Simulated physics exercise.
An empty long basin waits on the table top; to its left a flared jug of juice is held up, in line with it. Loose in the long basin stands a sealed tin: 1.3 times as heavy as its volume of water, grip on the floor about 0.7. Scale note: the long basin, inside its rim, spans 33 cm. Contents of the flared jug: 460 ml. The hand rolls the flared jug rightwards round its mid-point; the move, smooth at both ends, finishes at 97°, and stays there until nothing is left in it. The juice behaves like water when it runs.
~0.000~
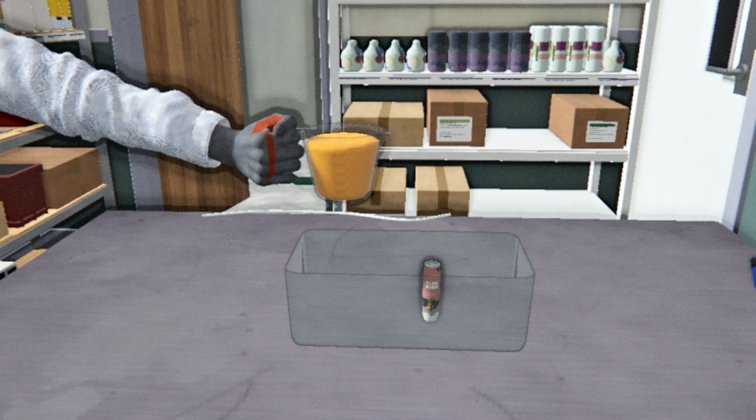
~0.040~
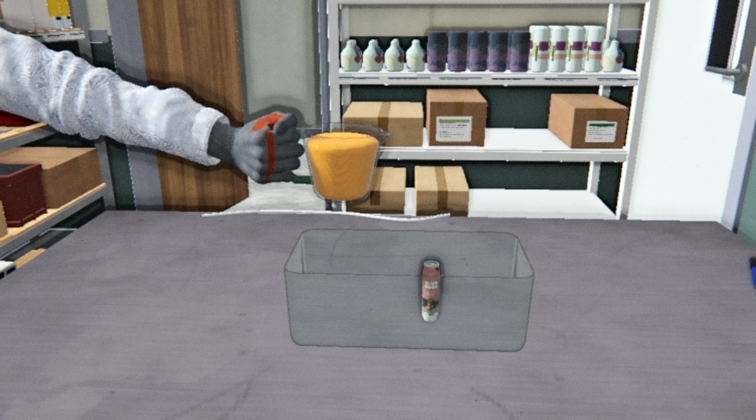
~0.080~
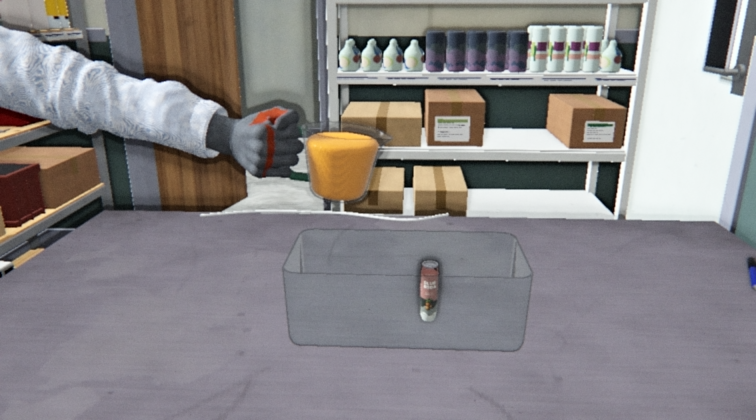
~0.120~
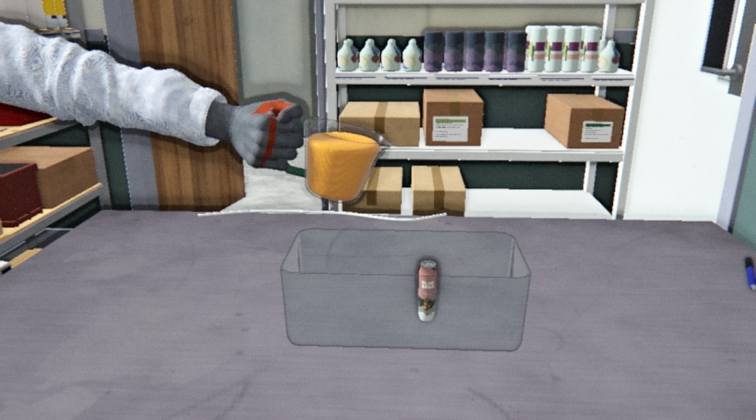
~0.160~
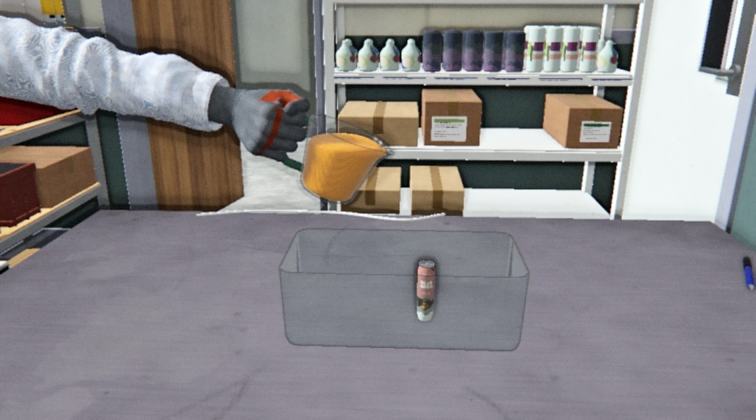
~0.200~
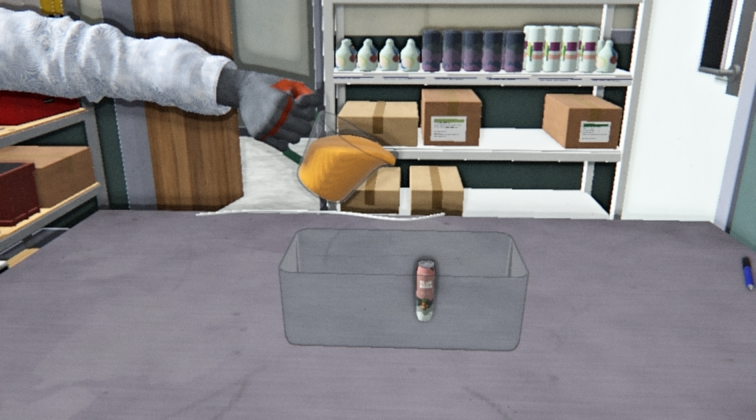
In a storeroom, a gloved hand tilts a jug of orange juice rightwards above a tabletop.
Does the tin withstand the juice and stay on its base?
It tips over.
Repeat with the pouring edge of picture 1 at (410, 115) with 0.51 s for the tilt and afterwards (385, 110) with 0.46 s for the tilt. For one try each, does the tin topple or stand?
Try 1: Still standing; try 2: Tipped over.
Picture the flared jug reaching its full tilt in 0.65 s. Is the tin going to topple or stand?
Result: Tin tipped over.
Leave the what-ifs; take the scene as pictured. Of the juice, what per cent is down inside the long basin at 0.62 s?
It works out near 82 per cent.
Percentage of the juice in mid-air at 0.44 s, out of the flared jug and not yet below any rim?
32 %.
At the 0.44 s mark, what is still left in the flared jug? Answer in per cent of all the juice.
About 40 per cent.
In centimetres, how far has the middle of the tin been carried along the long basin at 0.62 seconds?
Centre to centre, close to 3 cm.
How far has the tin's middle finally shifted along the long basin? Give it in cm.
8.0 cm.
After 0.44 s the tilt is 94° and 39 per cent is still to pour; the tin stands where it began.
After 0.62 s the tilt is 97° and 7 per cent is still to pour; the tin stands 3 cm from where it began.
After 0.80 s the tilt is 97° and 1 per cent is still to pour; the tin lies on its side.
After 1.00 s the tilt is 97° and 0 per cent is still to pour; the tin lies on its side.
In the end the tin lies on its side.
